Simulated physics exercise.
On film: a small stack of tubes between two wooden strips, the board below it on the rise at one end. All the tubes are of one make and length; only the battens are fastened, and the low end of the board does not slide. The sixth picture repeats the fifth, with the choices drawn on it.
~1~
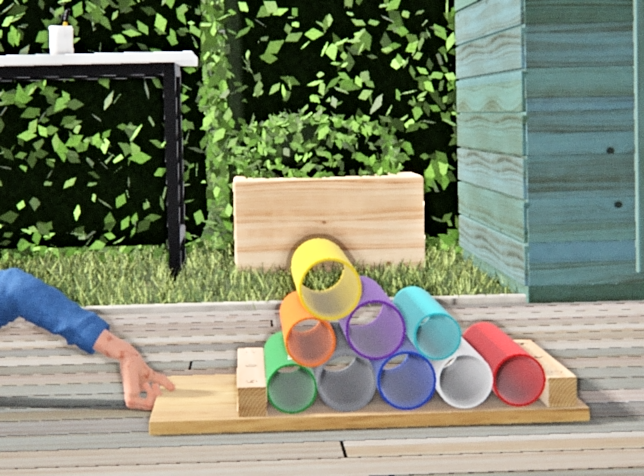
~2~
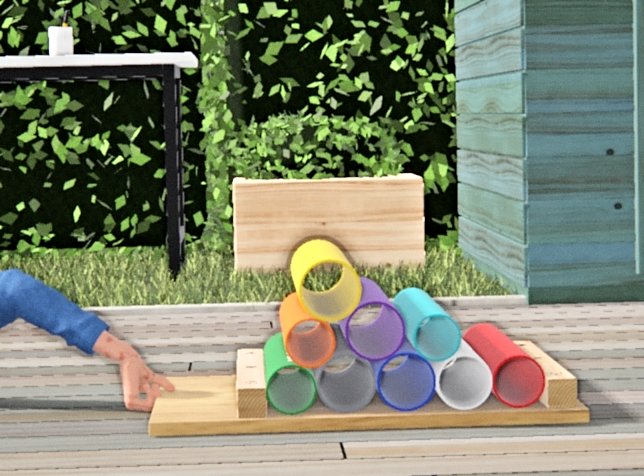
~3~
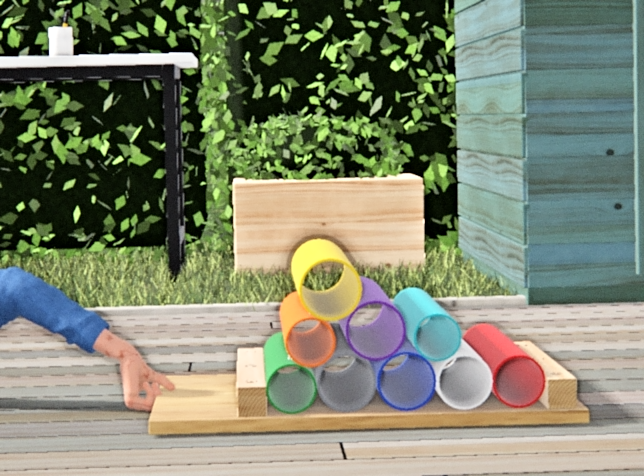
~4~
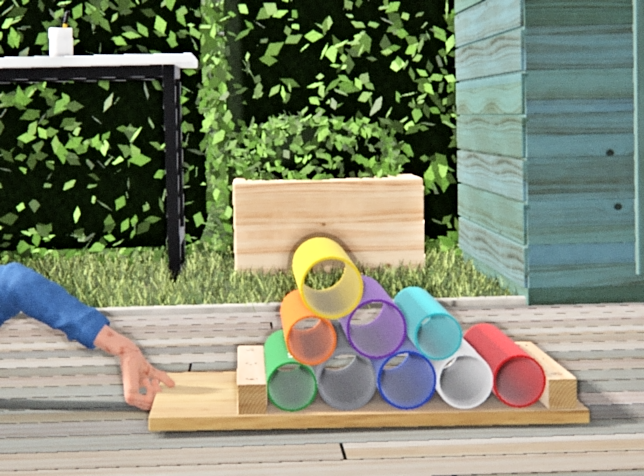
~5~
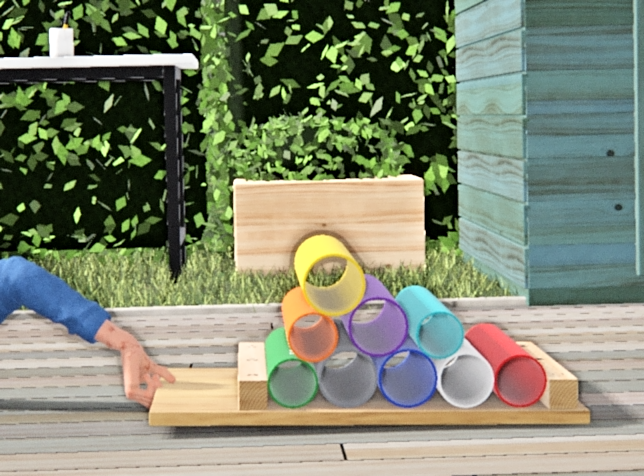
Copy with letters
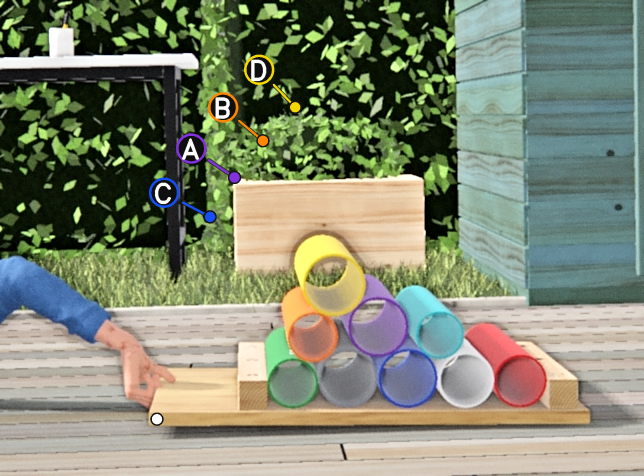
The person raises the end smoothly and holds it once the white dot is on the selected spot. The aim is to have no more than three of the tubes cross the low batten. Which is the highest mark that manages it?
The highest mark that will do is A.
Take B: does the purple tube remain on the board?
No, with B.
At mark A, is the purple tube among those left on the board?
No.
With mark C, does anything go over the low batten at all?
Yes, at C.
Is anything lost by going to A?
Yes, at A.
On the marked copy, A at (234, 177); B at (263, 141); C at (210, 217); D at (295, 107); the white dot at (157, 419).
With A. Early on, board at 20°.
Further on, board at 35°.
At the end, board at 35°, three over the low batten (turquoise, purple, yellow).
As for the rest, B four over the low batten (orange, turquoise, purple, yellow); C three over the low batten (turquoise, purple, yellow); D four over the low batten (orange, turquoise, purple, yellow).
